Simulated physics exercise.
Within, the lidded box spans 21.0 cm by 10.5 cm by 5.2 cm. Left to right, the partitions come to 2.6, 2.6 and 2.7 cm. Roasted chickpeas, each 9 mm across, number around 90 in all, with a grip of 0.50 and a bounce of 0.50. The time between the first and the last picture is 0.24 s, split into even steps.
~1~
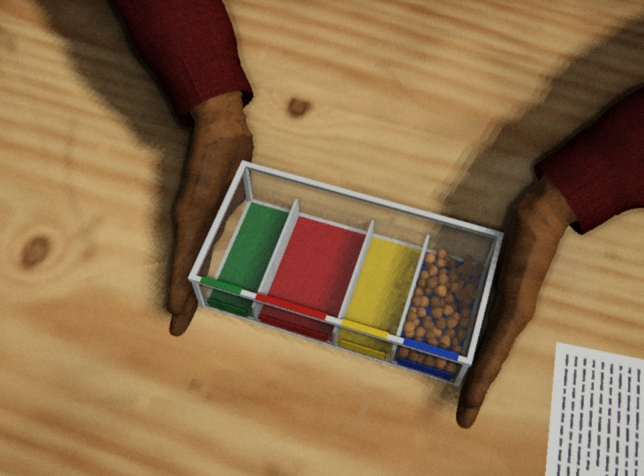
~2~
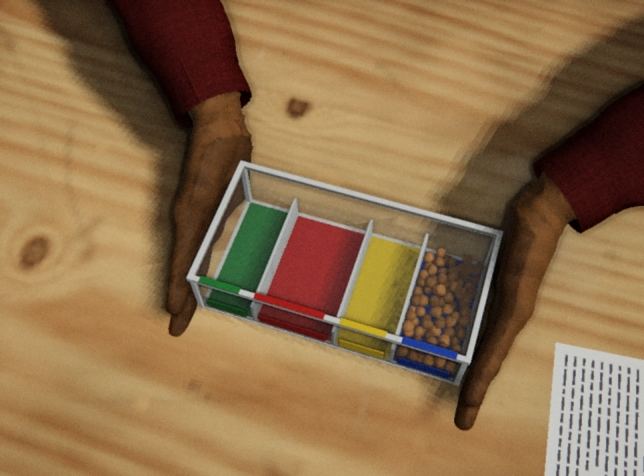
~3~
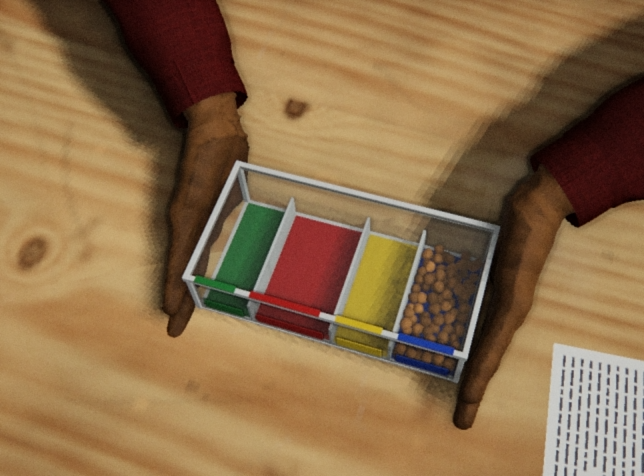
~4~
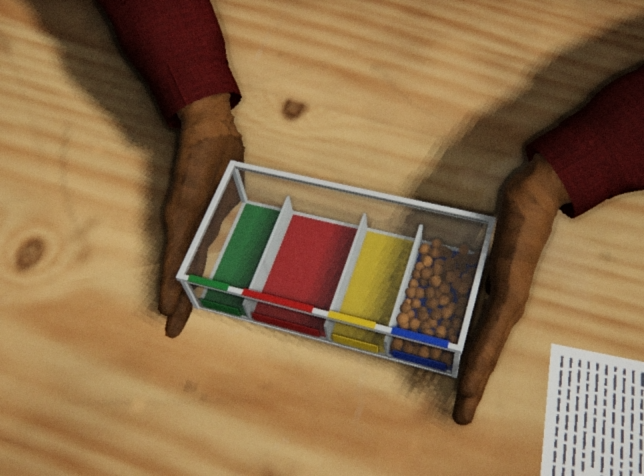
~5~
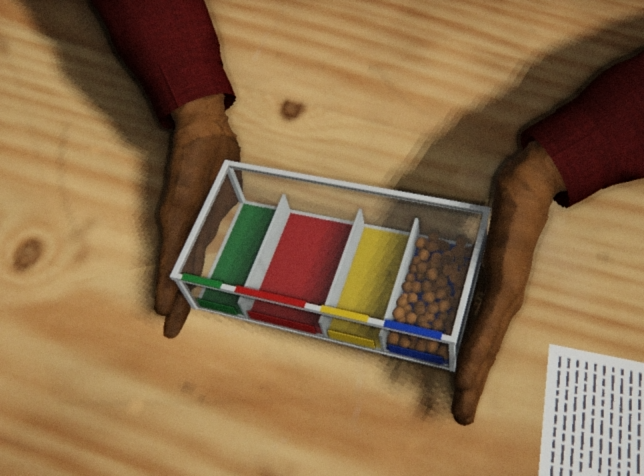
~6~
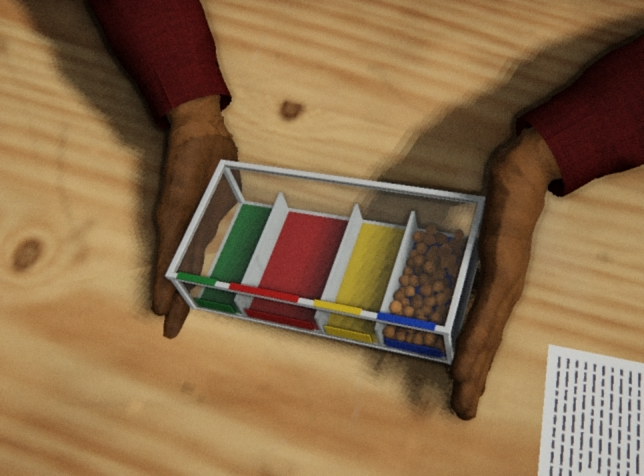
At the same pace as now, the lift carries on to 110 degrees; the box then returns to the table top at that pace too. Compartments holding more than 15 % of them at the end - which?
At the end, red compartment: Fails to beat the threshold, blue compartment: Fails to beat the threshold, green compartment: Beats the threshold, yellow compartment: Fails to beat the threshold.
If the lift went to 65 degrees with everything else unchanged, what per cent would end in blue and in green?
In per cent, blue gets 100, green gets 0.
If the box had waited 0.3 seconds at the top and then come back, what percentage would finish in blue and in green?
Result - blue: 0 %; green: 100 %.
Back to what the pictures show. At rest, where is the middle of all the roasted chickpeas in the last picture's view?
Est. centre at rest: (243, 247) px.
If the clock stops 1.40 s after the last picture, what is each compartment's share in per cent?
It splits as red 10, blue 50, green 10 and yellow 30 percent.
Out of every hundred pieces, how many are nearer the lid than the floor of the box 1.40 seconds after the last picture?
Close to 70 in a hundred.
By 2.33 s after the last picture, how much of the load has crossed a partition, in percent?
Roughly 100 %.
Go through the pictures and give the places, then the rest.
In the first frame, box tilt 0 degrees, front corners at (196, 277) and (467, 359); blue 100 %.
In the second frame, box tilt 1 degrees, front corners at (194, 276) and (465, 358).
In the third frame, box tilt 3 degrees, front corners at (190, 276) and (462, 353).
In the fourth frame, box tilt 6 degrees, front corners at (184, 276) and (457, 346), lowest corner left back.
In the fifth frame, box tilt 9 degrees, front corners at (178, 275) and (451, 338), lowest corner left back.
In the sixth frame, box tilt 13 degrees, front corners at (173, 274) and (445, 328), lowest corner left back; blue 100 %.
Then, 1.40 s after the last picture, tilt 110 degrees; red 10 %, blue 50 %, green 10 %, yellow 30 %.
Then, 2.33 s after the last picture, tilt 51 degrees; green 100 %.
Then, 3.26 s after the last picture, tilt 0 degrees; green 100 %.
In the end, red 0 %, blue 0 %, green 100 %, yellow 0 %.
